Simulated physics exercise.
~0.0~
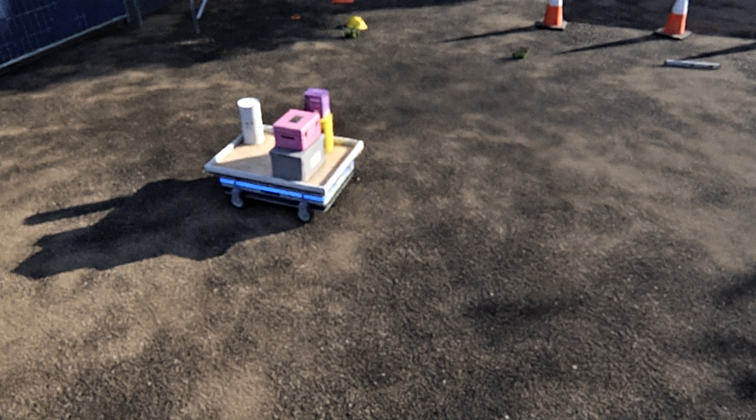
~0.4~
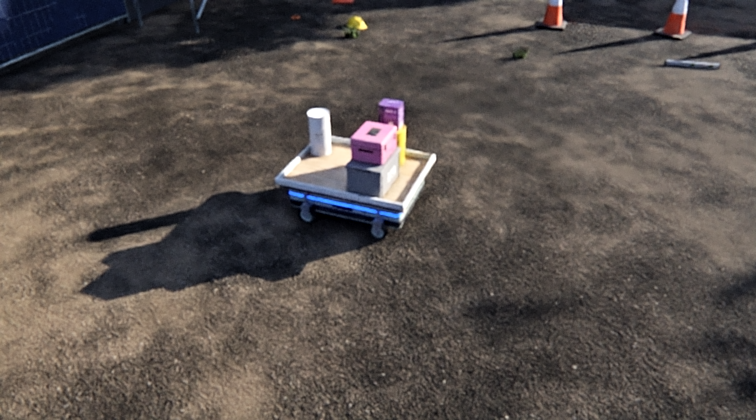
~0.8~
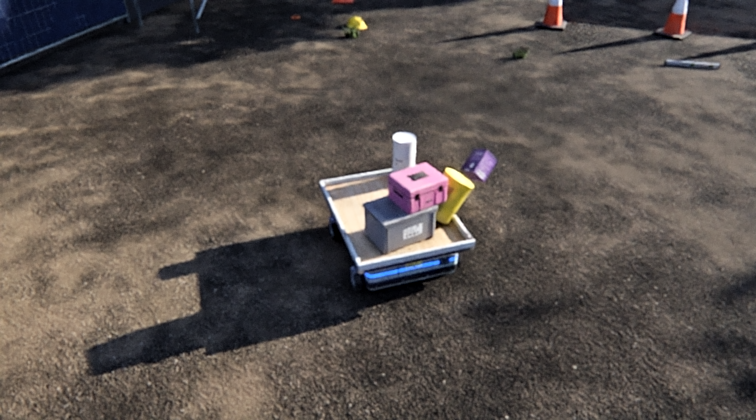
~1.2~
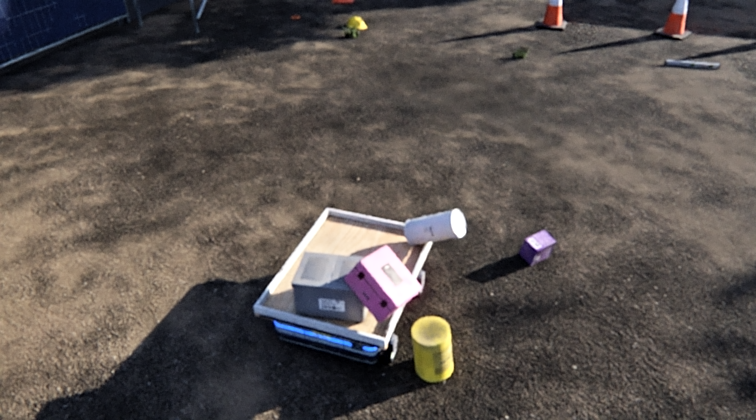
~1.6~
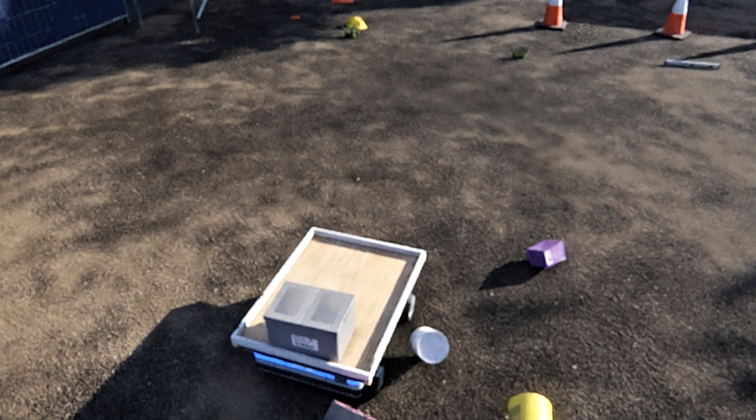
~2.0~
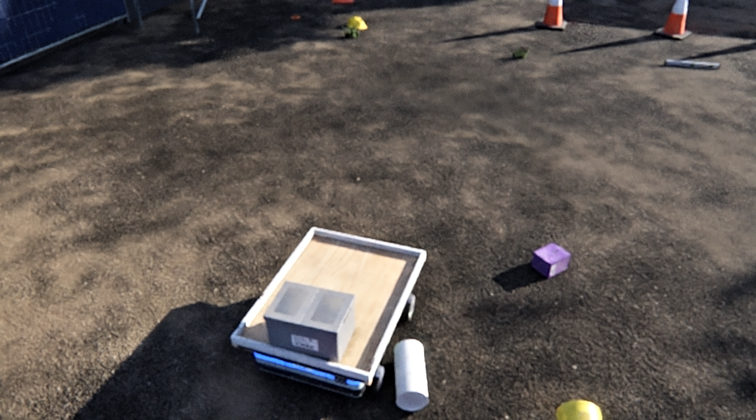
A robot cart turns sharply and stops, spilling everything except a grey tote onto the ground.
